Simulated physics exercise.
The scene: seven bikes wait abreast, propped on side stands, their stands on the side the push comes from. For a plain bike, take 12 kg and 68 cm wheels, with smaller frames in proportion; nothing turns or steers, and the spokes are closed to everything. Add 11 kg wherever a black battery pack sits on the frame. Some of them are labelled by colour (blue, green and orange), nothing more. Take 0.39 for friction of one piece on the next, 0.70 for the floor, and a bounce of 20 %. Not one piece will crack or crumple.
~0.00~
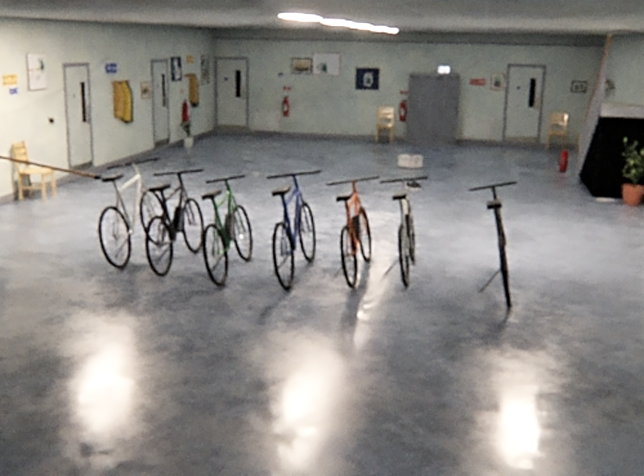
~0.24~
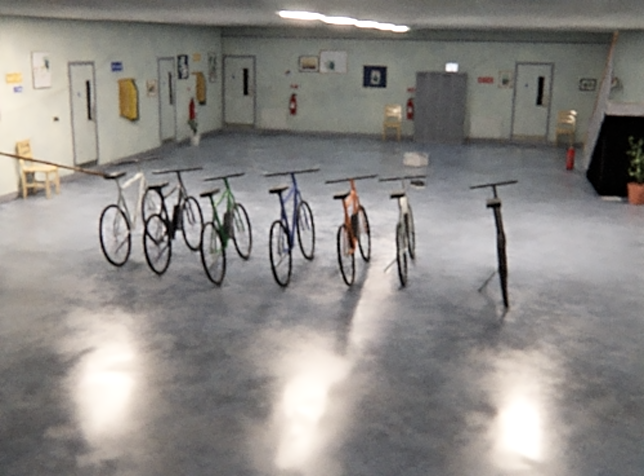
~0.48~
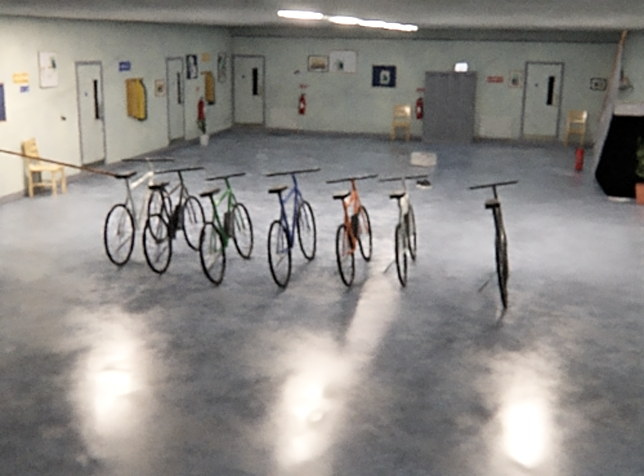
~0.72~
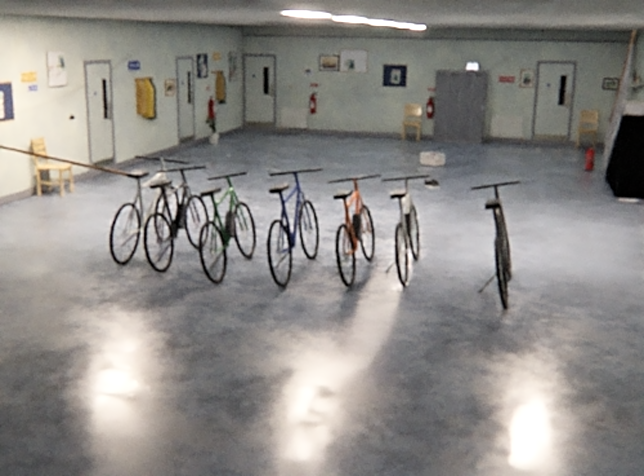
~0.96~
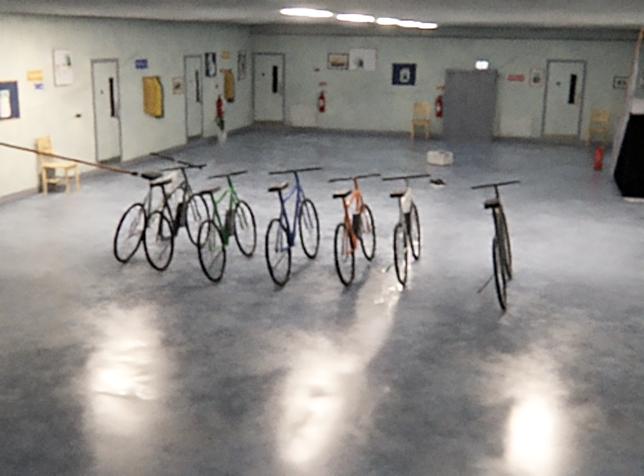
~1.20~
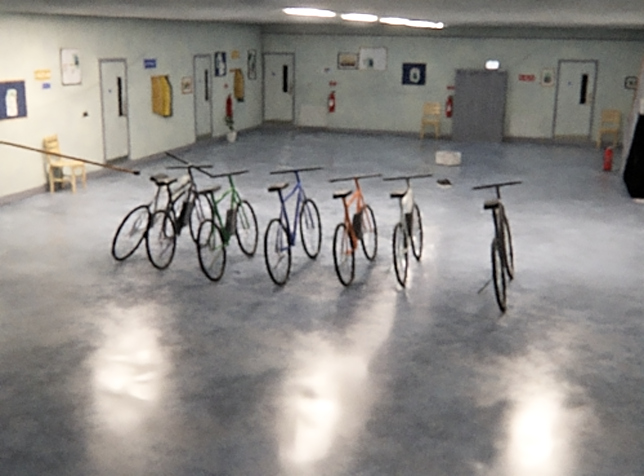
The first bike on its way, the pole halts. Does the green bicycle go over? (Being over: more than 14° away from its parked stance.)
It tips.
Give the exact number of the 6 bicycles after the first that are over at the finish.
2.
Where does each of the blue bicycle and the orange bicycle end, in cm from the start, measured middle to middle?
Displacement in cm - blue: 0; orange: 0.
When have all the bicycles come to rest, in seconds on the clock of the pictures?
2.5 s, give or take.
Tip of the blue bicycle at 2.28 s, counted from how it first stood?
Angle at that time, about 0 degrees.
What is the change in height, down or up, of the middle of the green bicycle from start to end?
0 cm lower.
After 1.76 s, 1 of the 6 other bicycles over; green bicycle unmoved.
After 1.94 s, 1 of the 6 other bicycles over; green bicycle leaning 9°.
After 2.10 s, 2 of the 6 other bicycles over; green bicycle leaning 20°.
After 2.28 s, 2 of the 6 other bicycles over; green bicycle leaning 25°.
At rest (2.7 s), 2 of the 6 other bicycles over; green bicycle leaning 26°; orange bicycle unmoved; blue bicycle unmoved. Four left standing. As the last picture would show them, middles, green bicycle near (245, 223), orange bicycle near (354, 226).
